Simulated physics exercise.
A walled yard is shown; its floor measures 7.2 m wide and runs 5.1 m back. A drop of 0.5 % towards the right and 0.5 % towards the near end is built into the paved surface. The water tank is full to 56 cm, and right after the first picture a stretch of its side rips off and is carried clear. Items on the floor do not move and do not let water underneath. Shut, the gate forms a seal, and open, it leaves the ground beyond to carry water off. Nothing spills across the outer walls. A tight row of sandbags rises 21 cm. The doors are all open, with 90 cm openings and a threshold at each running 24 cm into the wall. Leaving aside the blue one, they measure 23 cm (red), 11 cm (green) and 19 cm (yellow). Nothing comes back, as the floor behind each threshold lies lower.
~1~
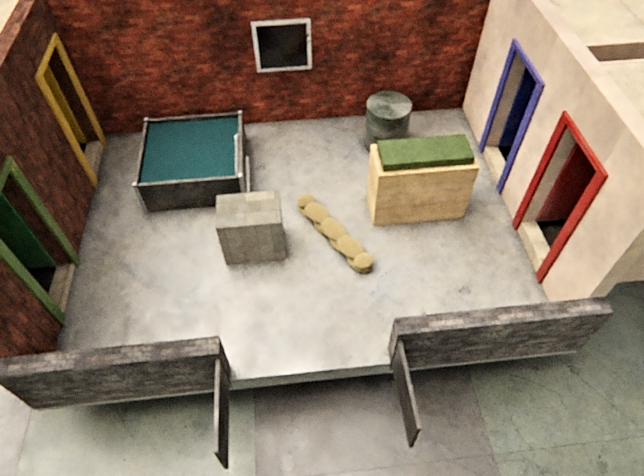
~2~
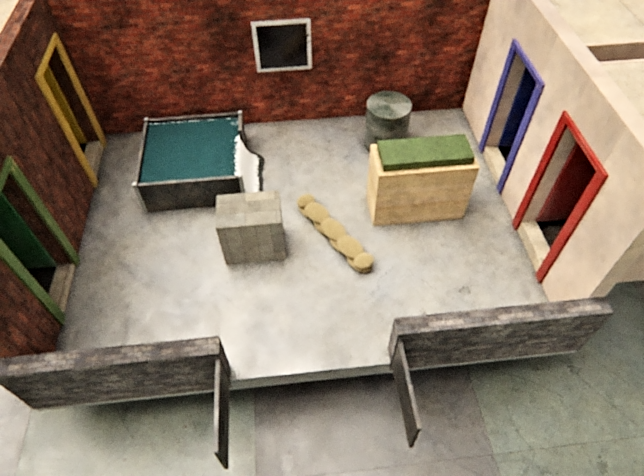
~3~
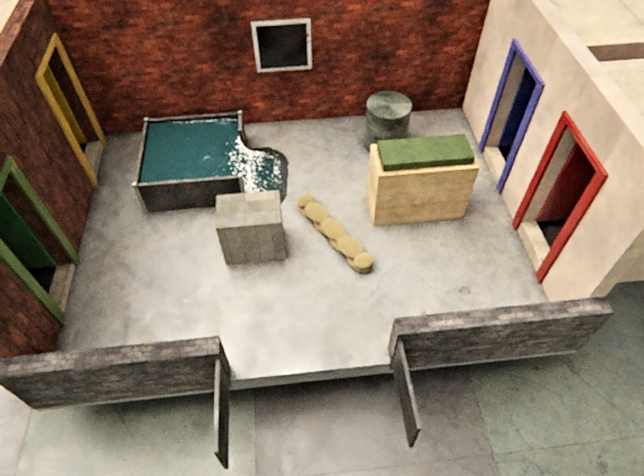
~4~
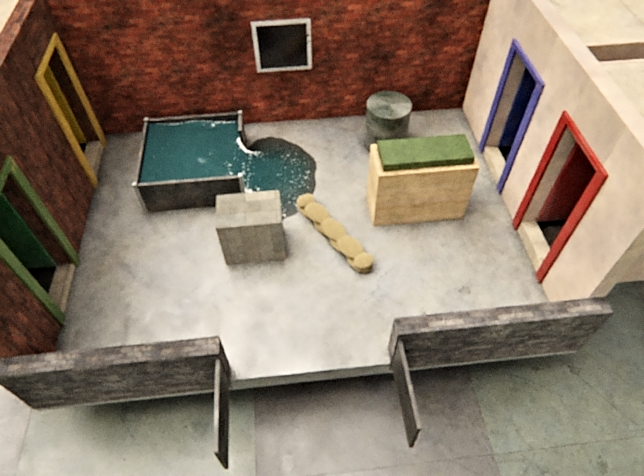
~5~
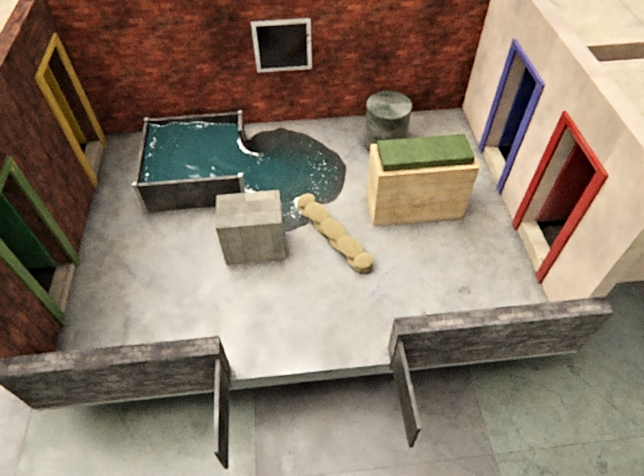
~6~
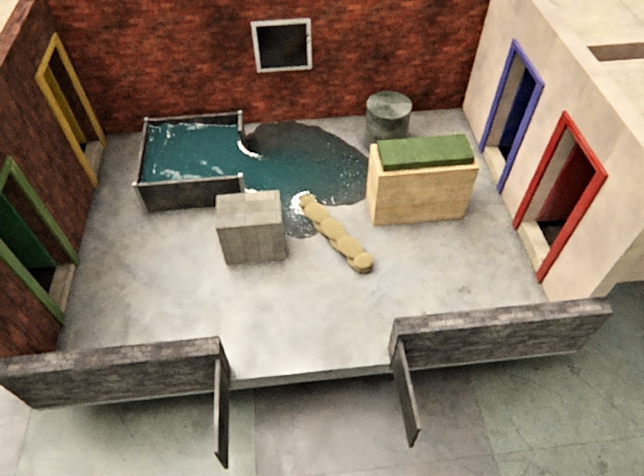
Water bursts from the tank's right side and spreads across the yard floor between the blocks.
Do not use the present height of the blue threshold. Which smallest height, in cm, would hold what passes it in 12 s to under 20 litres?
It would have to be roughly 22 cm high.
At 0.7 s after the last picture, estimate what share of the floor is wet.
Wet share: Around 25 %.
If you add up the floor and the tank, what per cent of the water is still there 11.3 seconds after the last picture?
Roughly 80 %.
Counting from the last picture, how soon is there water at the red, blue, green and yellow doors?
Arrival: Red 1.6 s, blue 0.7 s, green not within the 12 s, yellow 7.5 s.
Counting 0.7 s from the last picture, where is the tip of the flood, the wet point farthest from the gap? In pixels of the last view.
Somewhere near the pixel (488, 185).
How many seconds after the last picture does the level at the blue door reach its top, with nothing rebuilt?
1.4 s.
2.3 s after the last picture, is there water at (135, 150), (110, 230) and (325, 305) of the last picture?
1: Unwetted; 2: Unwetted; 3: Awash.
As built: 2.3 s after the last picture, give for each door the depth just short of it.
Centimetres: Red = 3, blue = 24, green = 0, yellow = 0.
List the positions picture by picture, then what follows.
The first picture shows still water, 56 cm deep, in the water tank at (192, 150); the blue door at (506, 127) is dry.
In the second picture, the gap is at (242, 170), the front 0.3 m out at a hidden place; the back of the water tank holds 56 cm.
In the third picture, the front is at (283, 188), 0.7 m from the gap at (242, 171); 0.9 m2 of floor is wet, 56 cm left at the back.
In the fourth picture, the gap is at (242, 172), the front 1.2 m out at (311, 171); the back of the water tank holds 55 cm.
In the fifth picture, water pours out at (242, 172) and has run 1.8 m, to (341, 173); about 6 cm deep outside, 49 cm at the back.
In the sixth picture, the front is at a hidden place, 2.3 m from the gap at (242, 172); 4.1 m2 of floor is wet, 48 cm left at the back; the blue door at (506, 127), 4.5 m from the gap, is still 2.2 m from the nearest water.
Then, 0.7 s after the last picture water covers 25 % of the floor, deepest (29 cm) near (298, 201); 1 cm at the blue door, 0 litres in over its 17 cm threshold.
Then, 2.3 s after the last picture water covers 50 % of the floor, deepest (26 cm) near (482, 171); 24 cm at the blue door, 40 litres in over its 17 cm threshold.
Then, 11.3 s after the last picture water covers 80 % of the floor, deepest (10 cm) near (551, 330); 7 cm at the blue door, 60 litres in over its 17 cm threshold.
At the blue door as built, the water peaked near 27 cm, 1.3 s after the last picture.
With a threshold of 18.5 cm, 45 litres would have come in within the 12 s; with 25 cm, 7 litres. So under 20 litres takes about 22 cm.
